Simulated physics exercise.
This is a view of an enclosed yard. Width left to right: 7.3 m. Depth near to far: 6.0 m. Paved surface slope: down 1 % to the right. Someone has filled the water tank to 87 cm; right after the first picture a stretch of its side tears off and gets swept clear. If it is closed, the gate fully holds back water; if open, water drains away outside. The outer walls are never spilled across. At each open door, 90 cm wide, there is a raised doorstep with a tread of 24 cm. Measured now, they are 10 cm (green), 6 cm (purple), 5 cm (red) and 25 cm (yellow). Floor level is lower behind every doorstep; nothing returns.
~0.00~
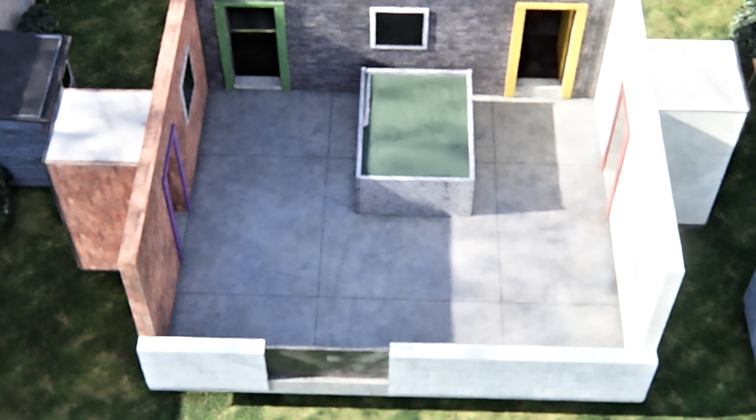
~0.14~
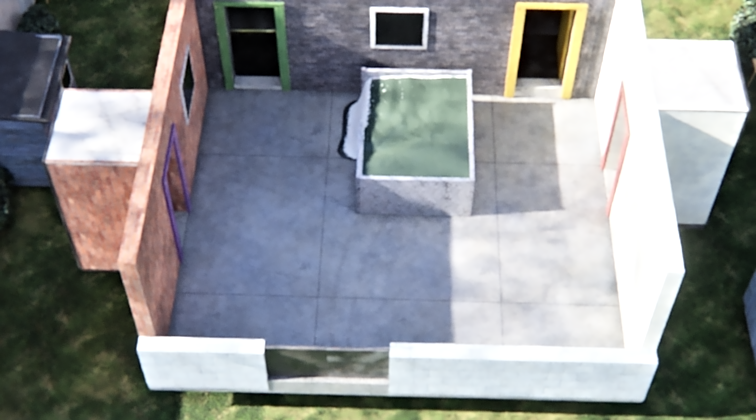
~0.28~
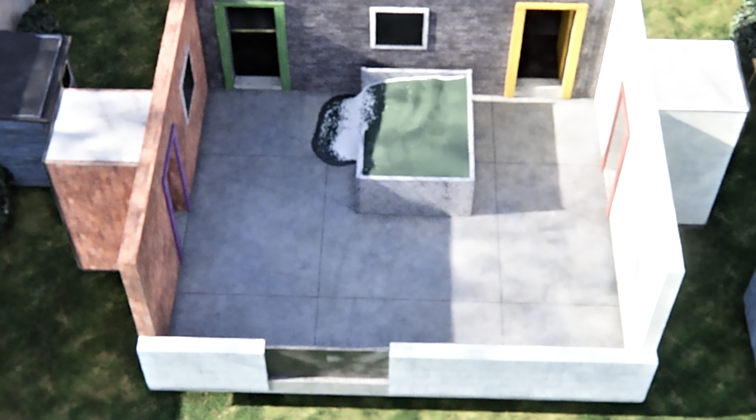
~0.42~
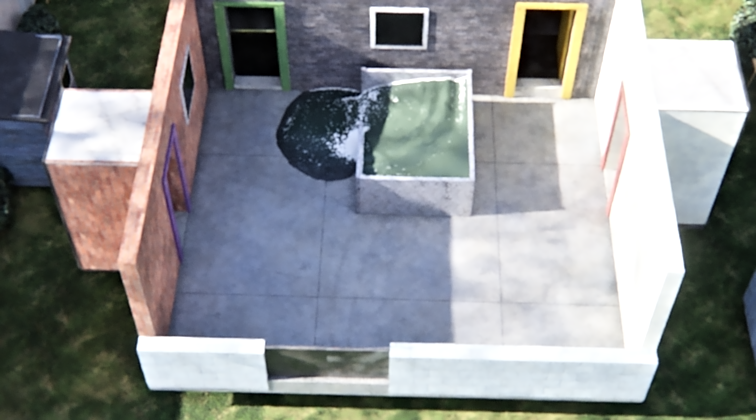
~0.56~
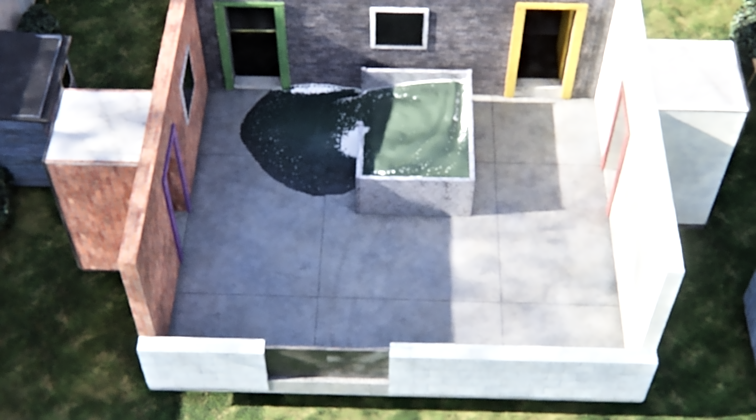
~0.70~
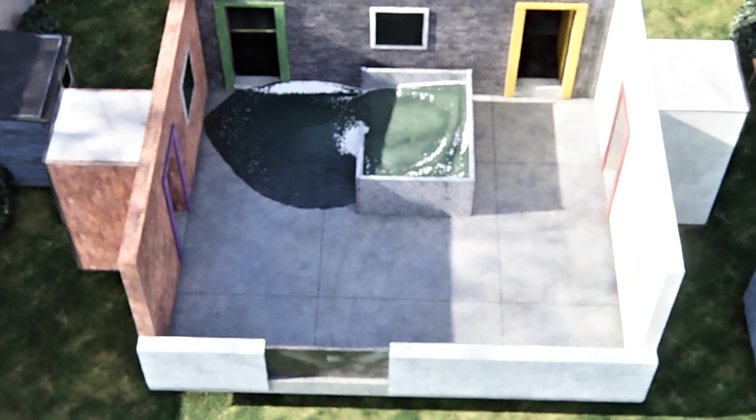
Water sits still in a raised rectangular tank against the back wall of a paved yard, then breaks out through its left side in a foaming gush. A dark, rounded pool spreads left across the paving, widening toward the viewer and along the back wall to the green door.
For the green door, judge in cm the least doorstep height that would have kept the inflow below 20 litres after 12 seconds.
A doorstep of about 34 cm.
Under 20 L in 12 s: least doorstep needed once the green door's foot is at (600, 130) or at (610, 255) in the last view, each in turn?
Minimums: About 15 cm and 12.0 cm.
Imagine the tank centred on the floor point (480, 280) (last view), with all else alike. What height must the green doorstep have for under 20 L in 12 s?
Then about 21 centimetres at the least.
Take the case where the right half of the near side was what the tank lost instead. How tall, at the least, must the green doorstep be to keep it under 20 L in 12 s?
Estimate: Near 8.5 cm.
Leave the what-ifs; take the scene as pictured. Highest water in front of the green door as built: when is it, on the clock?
Around 2.8 seconds.
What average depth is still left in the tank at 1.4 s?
About 57 cm.
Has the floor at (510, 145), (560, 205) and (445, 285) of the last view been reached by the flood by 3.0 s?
Status: Clear / clear / clear.
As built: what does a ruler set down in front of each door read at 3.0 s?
Lab note, depth in cm: Green 29; purple 13; red 0; yellow 1.
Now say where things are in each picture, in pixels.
In the first picture, still water, 87 cm deep, in the water tank at (416, 126); the green door at (254, 51) is dry.
In the second picture, the gap is at (364, 121), the front 0.4 m out at (342, 151); the back of the water tank holds 87 cm.
In the third picture, water pours out at (364, 122) and has run 0.9 m, to (316, 145); about 12 cm deep outside, 87 cm at the back.
In the fourth picture, the gap is at (364, 123), the front 1.5 m out at (280, 137); the back of the water tank holds 85 cm.
In the fifth picture, water pours out at (364, 123) and has run 2.2 m, to (244, 133); about 8 cm deep outside, 76 cm at the back.
In the sixth picture, water pours out at (364, 122) and has run 2.8 m, to (209, 127); about 7 cm deep outside, 73 cm at the back; water is at the green door at (254, 51).
After 1.4 s water covers 20 % of the floor, deepest (64 cm) near (218, 90); 21 cm at the green door, 11 litres in over its 10 cm doorstep.
After 3.0 s water covers 40 % of the floor, deepest (38 cm) near (234, 111); 29 cm at the green door, 152 litres in over its 10 cm doorstep.
After 12.0 s water covers 100 % of the floor, deepest (20 cm) near (595, 129); 7 cm at the green door, 419 litres in over its 10 cm doorstep.
At the green door as built, the water arrived by 0.7 s and peaked near 31 cm at 2.8 s.
With a doorstep of 29.5 cm, 39 litres would have come in within the 12 s; with 40 cm, 8 litres. So under 20 litres takes about 34 cm.
